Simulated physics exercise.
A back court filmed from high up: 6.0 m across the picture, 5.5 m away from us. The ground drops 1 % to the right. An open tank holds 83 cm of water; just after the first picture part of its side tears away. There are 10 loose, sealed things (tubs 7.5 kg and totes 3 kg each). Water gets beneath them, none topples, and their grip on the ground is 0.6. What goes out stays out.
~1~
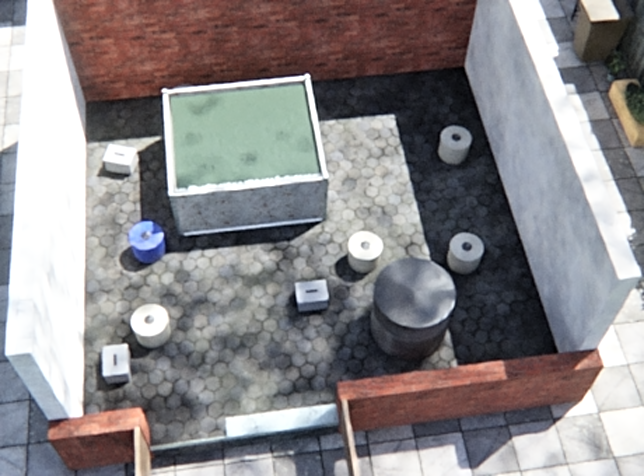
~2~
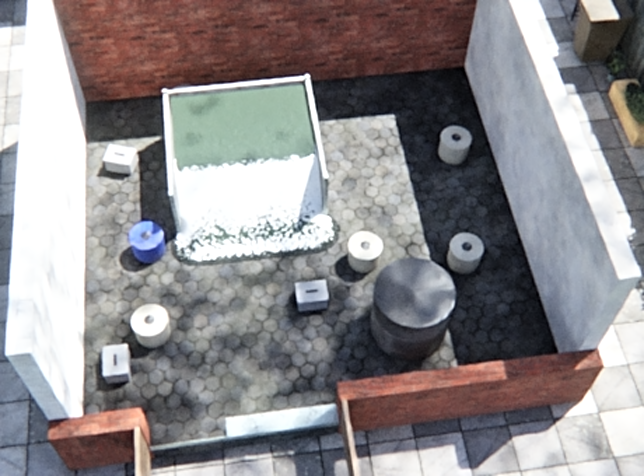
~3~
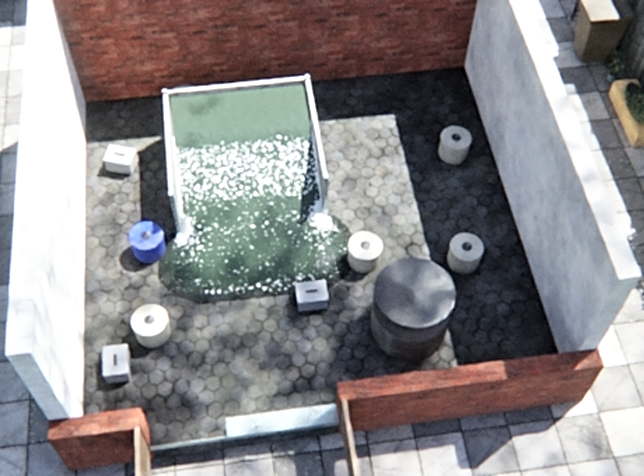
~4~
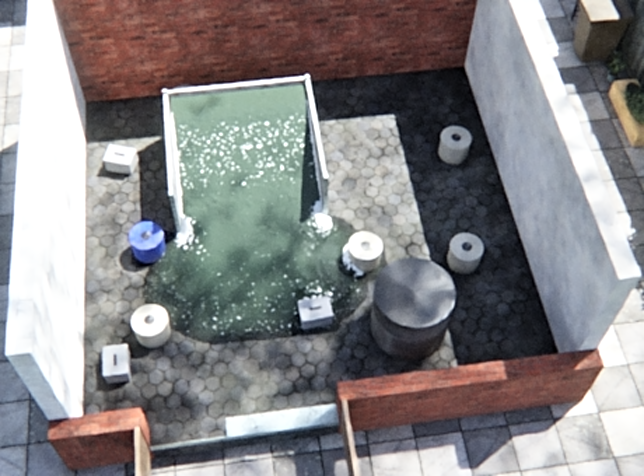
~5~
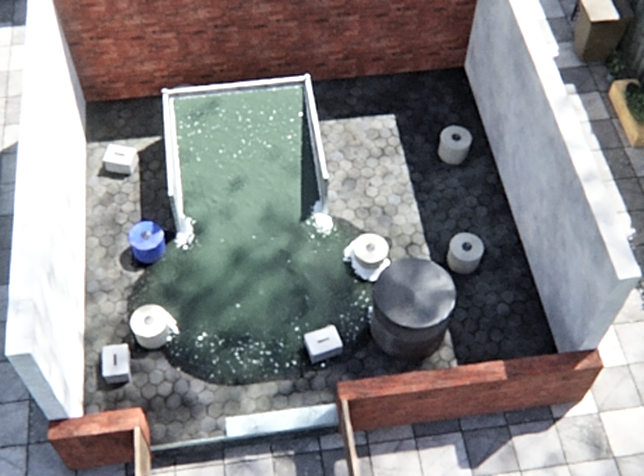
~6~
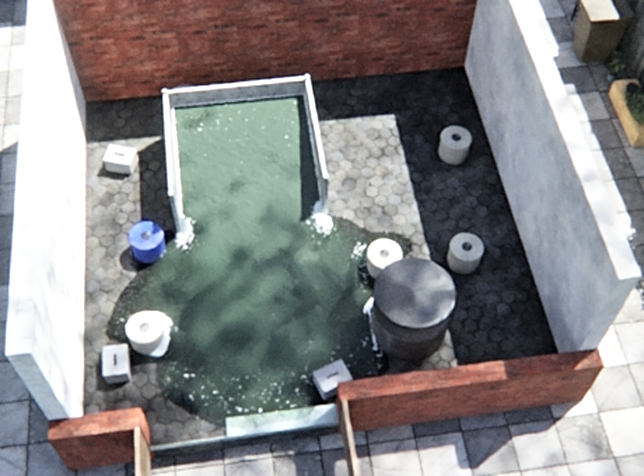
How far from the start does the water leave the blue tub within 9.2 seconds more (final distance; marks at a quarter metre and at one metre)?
The blue tub stays put.
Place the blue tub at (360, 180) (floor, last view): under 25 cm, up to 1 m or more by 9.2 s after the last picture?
It holds its place.
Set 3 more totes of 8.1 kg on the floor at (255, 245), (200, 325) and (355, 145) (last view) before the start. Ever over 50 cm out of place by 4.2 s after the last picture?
In turn: More, past it, short of it.
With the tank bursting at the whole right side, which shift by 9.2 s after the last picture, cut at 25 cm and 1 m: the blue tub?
Then the blue tub ends far away.
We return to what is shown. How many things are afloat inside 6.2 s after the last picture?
At that moment 2.
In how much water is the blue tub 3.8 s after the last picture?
About 3 cm.
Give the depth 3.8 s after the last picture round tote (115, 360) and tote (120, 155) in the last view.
Roughly 6 and 2 cm.
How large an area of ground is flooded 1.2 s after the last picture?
About 19 m2.
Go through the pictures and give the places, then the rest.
The first frame shows the blue tub at (146, 236), on the bottom; 3.4 m2 under water; 0 of 10 have shifted.
The second frame shows the blue tub at (146, 236) rests on the ground; water covers 4.7 m2; 0 of 10 have shifted.
The third frame shows the blue tub at (146, 236) rests on the ground; water covers 6.3 m2; 0 of 10 have shifted.
The fourth frame shows the blue tub at (146, 236) rests on the ground; 8.1 m2 under water; 1 of 10 have shifted.
The fifth frame shows the blue tub at (146, 236), on the bottom; water covers 10.0 m2; 2 of 10 have shifted.
The sixth frame shows the blue tub at (146, 236) rests on the ground; 12.1 m2 under water; 3 of 10 have shifted.
Then, 1.2 s after the last picture the blue tub is near (146, 236), 0.0 m from its start, aground; 1 of 10 are out; 2 afloat.
Then, 3.8 s after the last picture the blue tub is near (146, 236), 0.0 m from its start, aground; 2 of 10 are out; 3 afloat.
Then, 6.2 s after the last picture the blue tub is near (146, 236), 0.0 m from its start, aground; 2 of 10 are out; 2 afloat.
Then, 9.2 s after the last picture the blue tub is near (146, 236), 0.0 m from its start, aground; 2 of 10 are out; 6 afloat.
